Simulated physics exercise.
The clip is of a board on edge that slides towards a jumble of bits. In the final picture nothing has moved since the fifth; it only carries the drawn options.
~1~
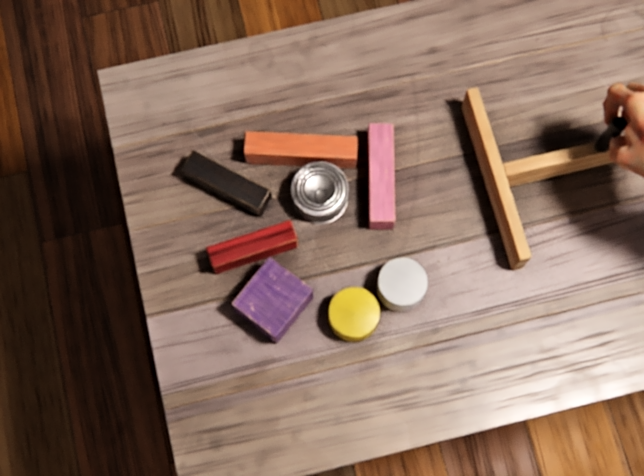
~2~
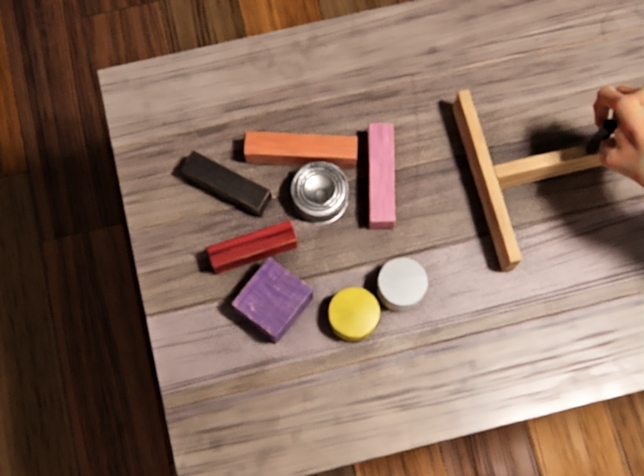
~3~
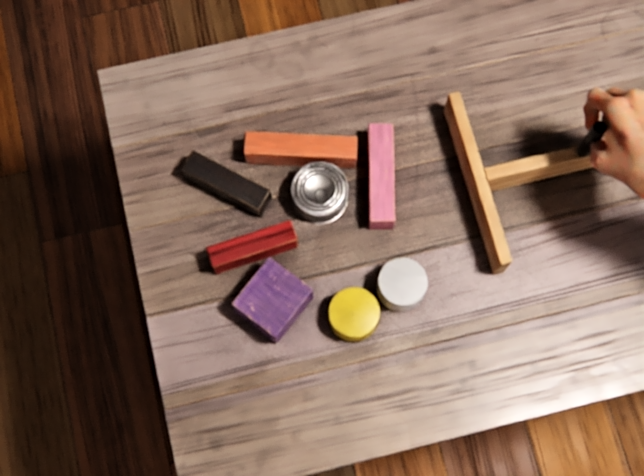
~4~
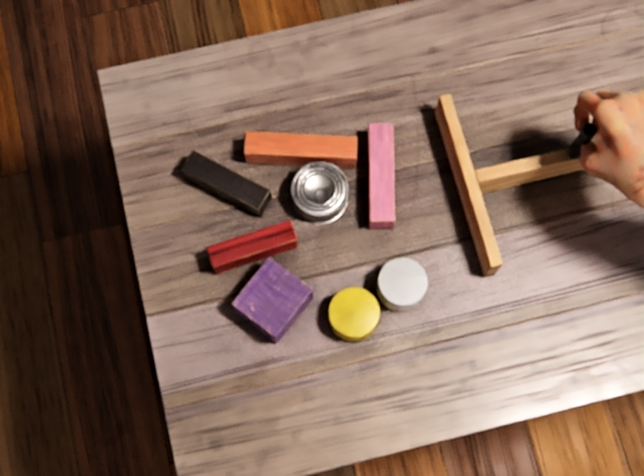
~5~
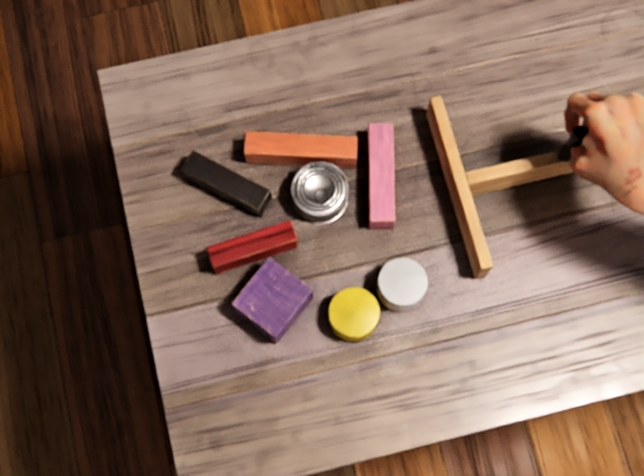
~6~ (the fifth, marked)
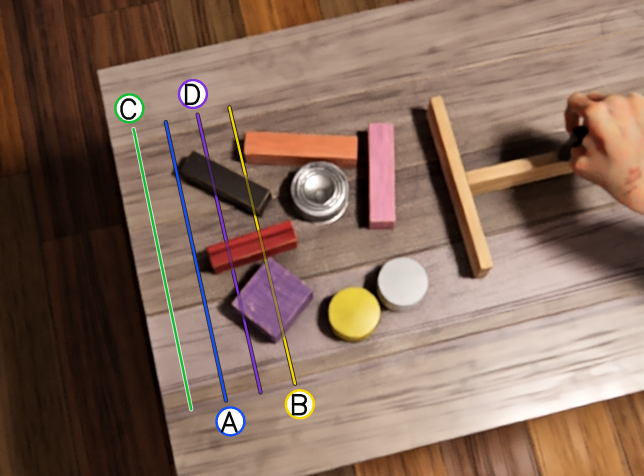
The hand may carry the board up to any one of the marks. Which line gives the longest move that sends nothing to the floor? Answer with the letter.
Up to line D.
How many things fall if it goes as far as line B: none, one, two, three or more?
The count is none.
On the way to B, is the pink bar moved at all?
By then, yes.
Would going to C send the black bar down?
Yes.
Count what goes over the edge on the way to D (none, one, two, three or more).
In all, none.
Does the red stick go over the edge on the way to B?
By then, no.
On the marked copy, A at (195, 255); B at (261, 240); C at (161, 263); D at (228, 248).
Following D. Soon after the start, board (378, 199); yellow tin (333, 325); orange bar (272, 155).
Later, board (294, 219); black bar (170, 181); purple block (218, 313).
In the end, board (229, 234); black bar (131, 177); purple block (168, 324); nothing has fallen.
As for the rest, A drops the red stick, purple block and black bar; B is safe but short; C drops the red stick, white tin, purple block, grey tin and black bar.
